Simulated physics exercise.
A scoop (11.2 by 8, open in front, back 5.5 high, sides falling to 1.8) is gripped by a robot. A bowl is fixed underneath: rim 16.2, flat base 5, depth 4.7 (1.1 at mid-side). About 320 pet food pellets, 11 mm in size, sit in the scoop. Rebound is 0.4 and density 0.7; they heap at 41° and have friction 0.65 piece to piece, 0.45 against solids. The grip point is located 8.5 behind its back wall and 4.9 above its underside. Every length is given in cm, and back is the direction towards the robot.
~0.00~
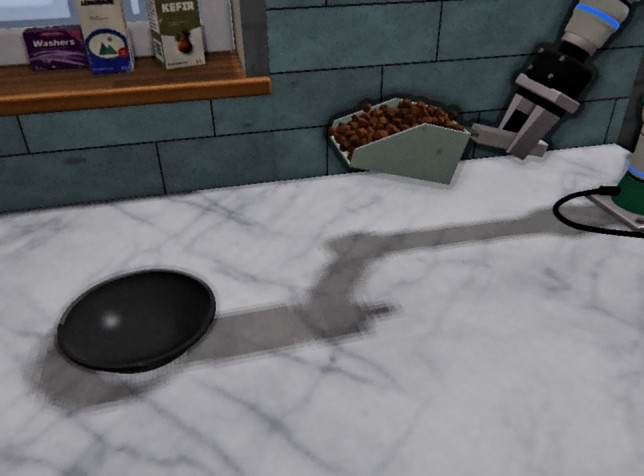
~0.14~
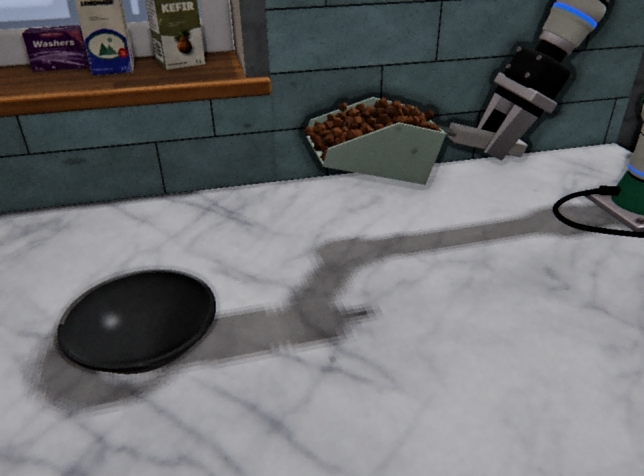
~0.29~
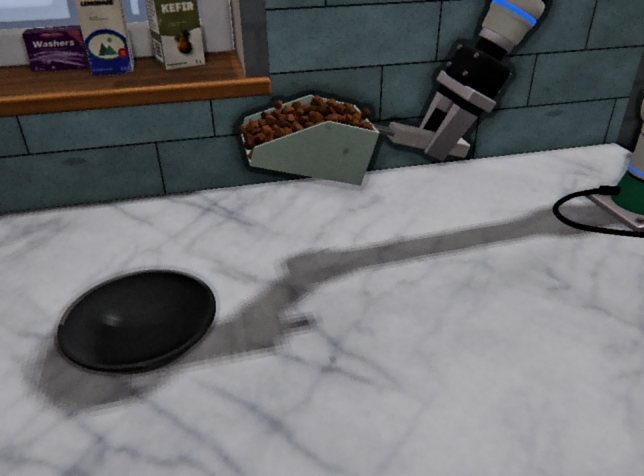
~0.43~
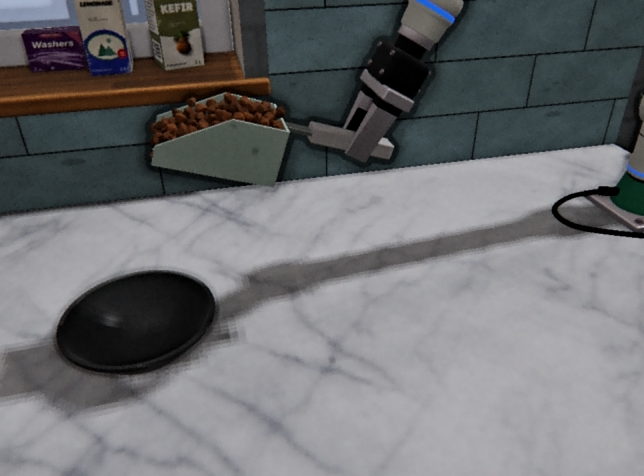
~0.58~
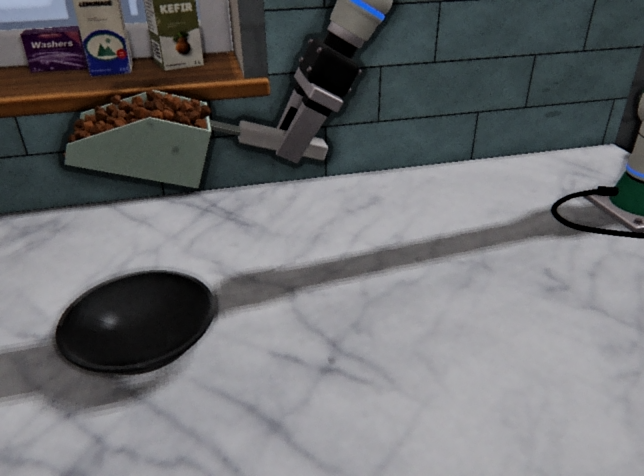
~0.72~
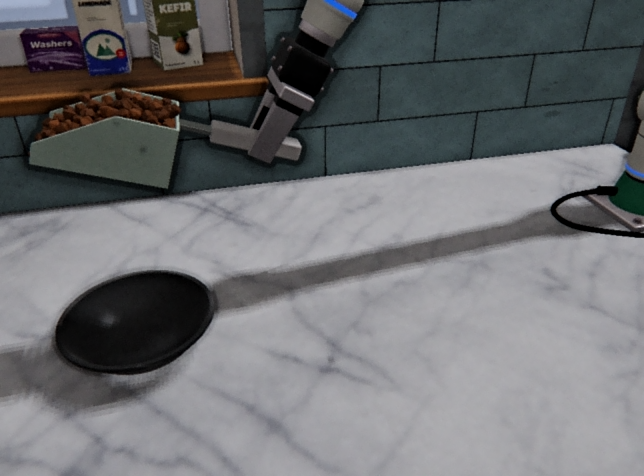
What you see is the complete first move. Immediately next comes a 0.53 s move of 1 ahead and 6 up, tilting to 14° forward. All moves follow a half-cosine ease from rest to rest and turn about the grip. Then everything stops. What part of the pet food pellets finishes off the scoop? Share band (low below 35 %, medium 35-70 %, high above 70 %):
It is low, below 35 %.
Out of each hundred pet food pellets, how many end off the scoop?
Some 5 per cent.
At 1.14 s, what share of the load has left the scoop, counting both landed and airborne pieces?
About 0 per cent so far.
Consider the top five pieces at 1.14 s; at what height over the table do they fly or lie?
Roughly 28 cm high.
After 0.93 s, tilted 8° backward, highest piece 29 above the table; 317 on the scoop.
After 1.14 s, tilted 11° forward, highest piece 29 above the table; 317 on the scoop.
After 1.45 s, tilted 14° forward, highest piece 29 above the table; 312 on the scoop, 3 in the bowl, 1 on the table or floor, 1 in flight or on a rim.
After 2.50 s, tilted 14° forward, highest piece 29 above the table; 309 on the scoop, 7 in the bowl, 1 on the table or floor.
In the end, 309 on the scoop, 7 in the bowl, 1 on the table or floor. That is 3 % off the scoop.
